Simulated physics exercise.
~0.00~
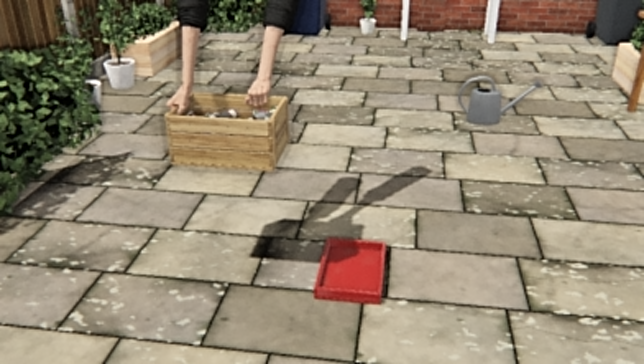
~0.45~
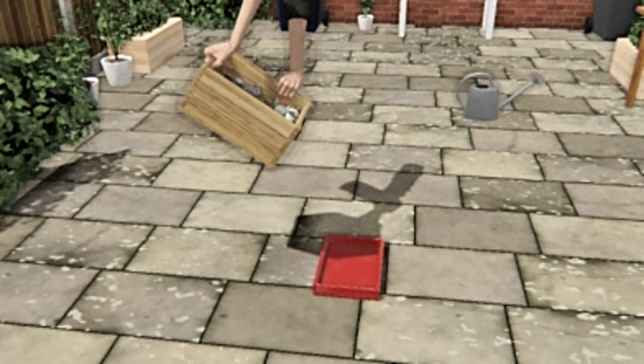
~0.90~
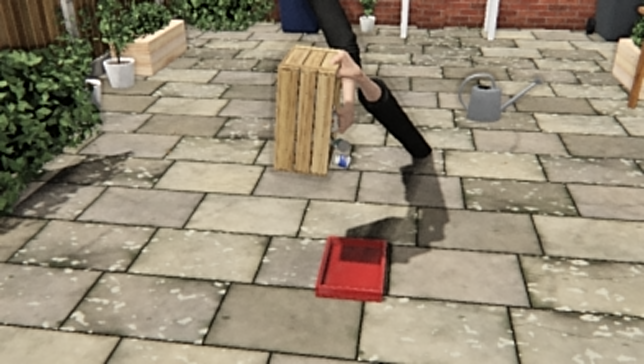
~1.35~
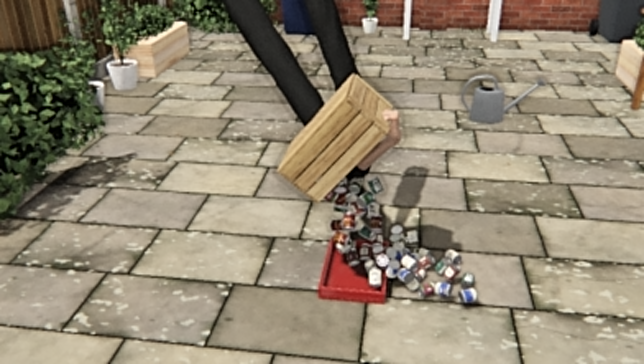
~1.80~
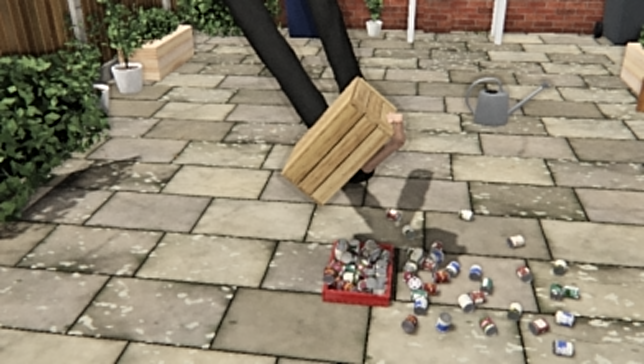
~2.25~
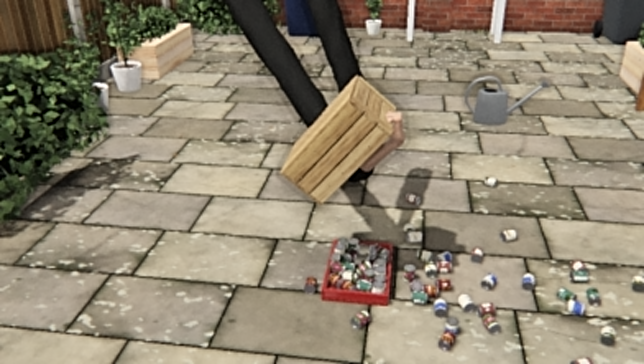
A wooden crate holding small tins is gripped by two hands on a stone patio, with an empty red tray on the paving in front of it. The hands lift and tilt the crate, swinging it up on end towards the right as the first tin drops out. Tipped further, it pours a thick stream of tins down onto the tray and the slabs beside it. The tins heap in the tray while many others roll away across the paving. The crate stays tipped, and more tins end scattered outside, mostly to the right, than inside the tray.
